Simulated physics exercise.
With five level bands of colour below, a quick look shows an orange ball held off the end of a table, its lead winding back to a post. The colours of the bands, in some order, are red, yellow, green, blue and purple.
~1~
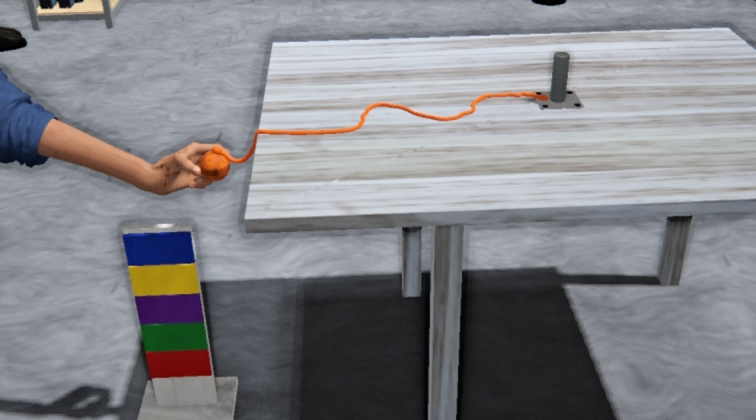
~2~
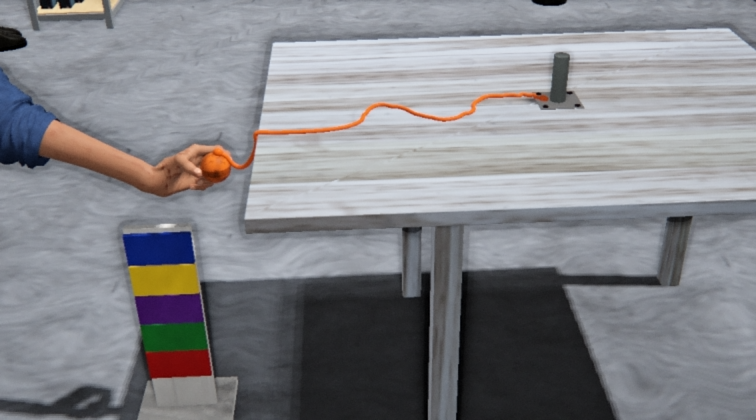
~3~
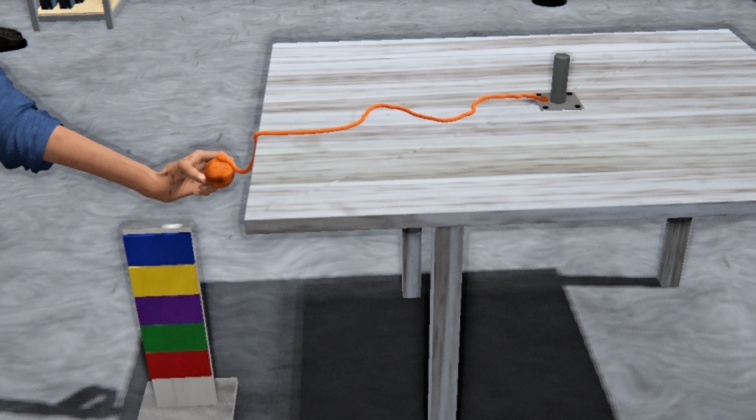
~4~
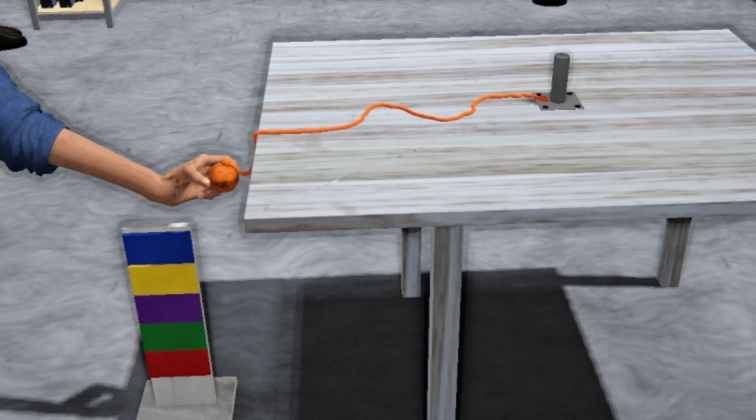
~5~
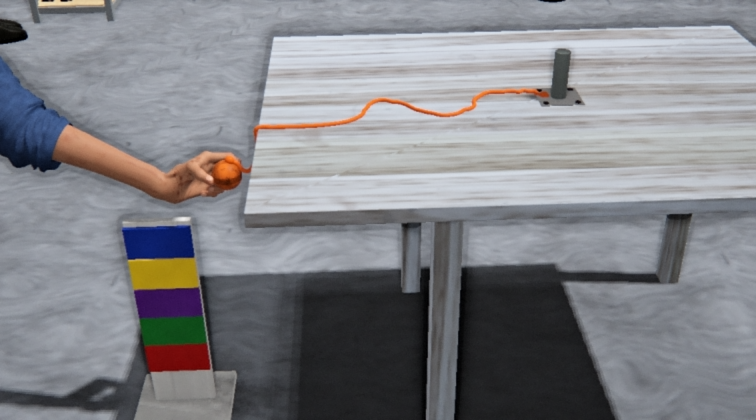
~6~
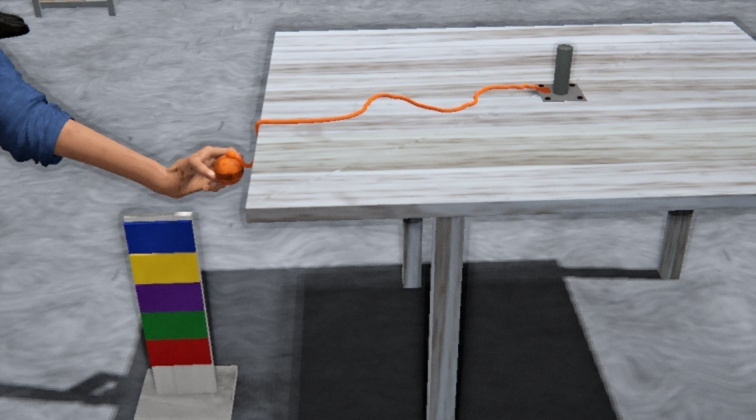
A hand held an orange ball just off the left end of a pale wooden table, its orange cord winding back to a post, and shifted it only slightly to the right above colored bands.
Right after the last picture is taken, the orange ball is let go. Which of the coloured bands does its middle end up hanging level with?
It ends up level with the yellow band.
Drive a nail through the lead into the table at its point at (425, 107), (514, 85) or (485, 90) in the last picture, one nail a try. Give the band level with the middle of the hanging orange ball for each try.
Blue, then yellow, then yellow.
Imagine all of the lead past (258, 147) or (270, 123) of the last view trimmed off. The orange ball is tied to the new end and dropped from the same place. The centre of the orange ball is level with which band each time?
For the first: Blue; for the second: Above them all.
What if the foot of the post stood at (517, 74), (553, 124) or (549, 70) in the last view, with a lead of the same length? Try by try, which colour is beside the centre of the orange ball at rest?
Try one - purple; try two - purple; try three - yellow.
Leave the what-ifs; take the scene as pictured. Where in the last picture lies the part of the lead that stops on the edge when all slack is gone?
Answer: The point at (344, 118).
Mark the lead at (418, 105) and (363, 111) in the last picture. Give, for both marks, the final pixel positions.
One ends up around (375, 105), the other around (287, 111).
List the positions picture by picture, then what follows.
Orange ball (215, 166); blue (159, 250); yellow (164, 281); purple (169, 310); green (174, 338); red (179, 365), in the first frame.
Orange ball (215, 168); lead through (512, 95) (463, 114) (403, 109) (353, 125) (272, 133), in the second frame.
Orange ball (219, 173), in the third frame.
Orange ball (223, 178); lead through (512, 96) (463, 115) (403, 109) (353, 125) (270, 133), in the fourth frame.
Orange ball (227, 175), in the fifth frame.
Orange ball (228, 170); lead through (515, 87) (466, 106) (405, 99) (355, 115) (272, 122), in the sixth frame.
Soon after, ball near (255, 257); level with yellow.
Then, ball near (284, 257); level with yellow.
Further on, ball near (272, 262); level with yellow.
At rest, ball near (267, 262); level with yellow. At yellow.
